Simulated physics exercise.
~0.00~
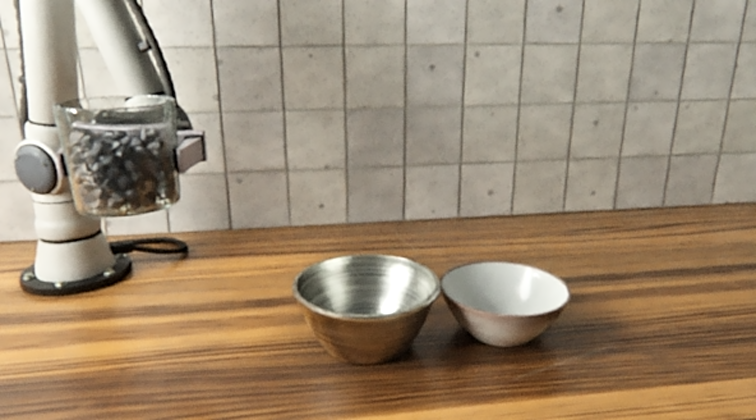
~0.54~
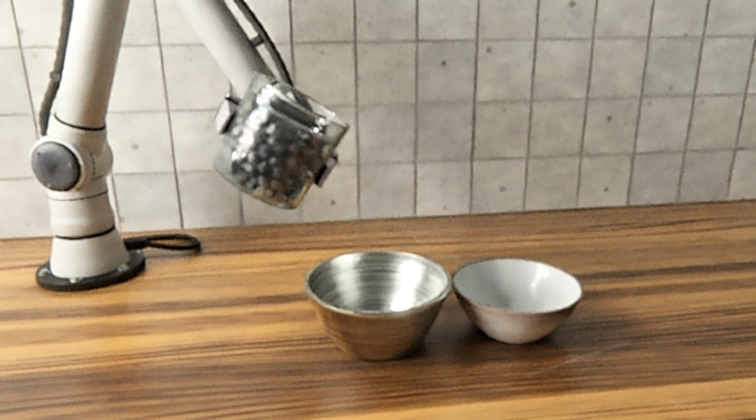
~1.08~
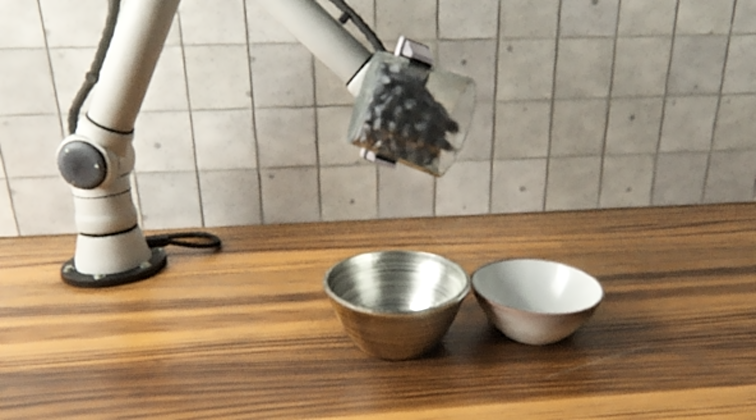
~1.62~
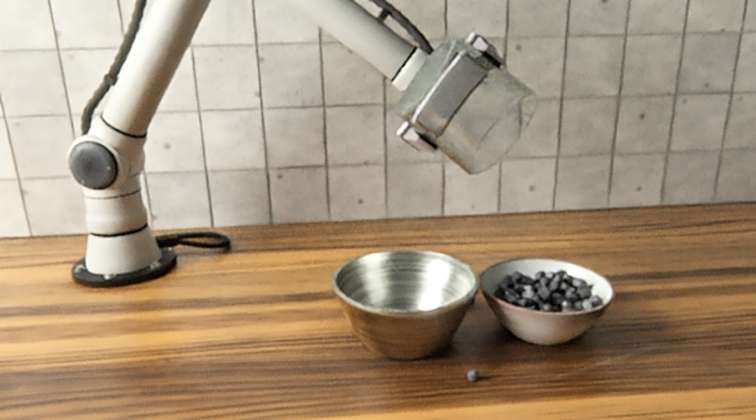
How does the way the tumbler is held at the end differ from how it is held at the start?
At the start the robot arm holds the tumbler upright, and by the end it holds it upside down at a slant.
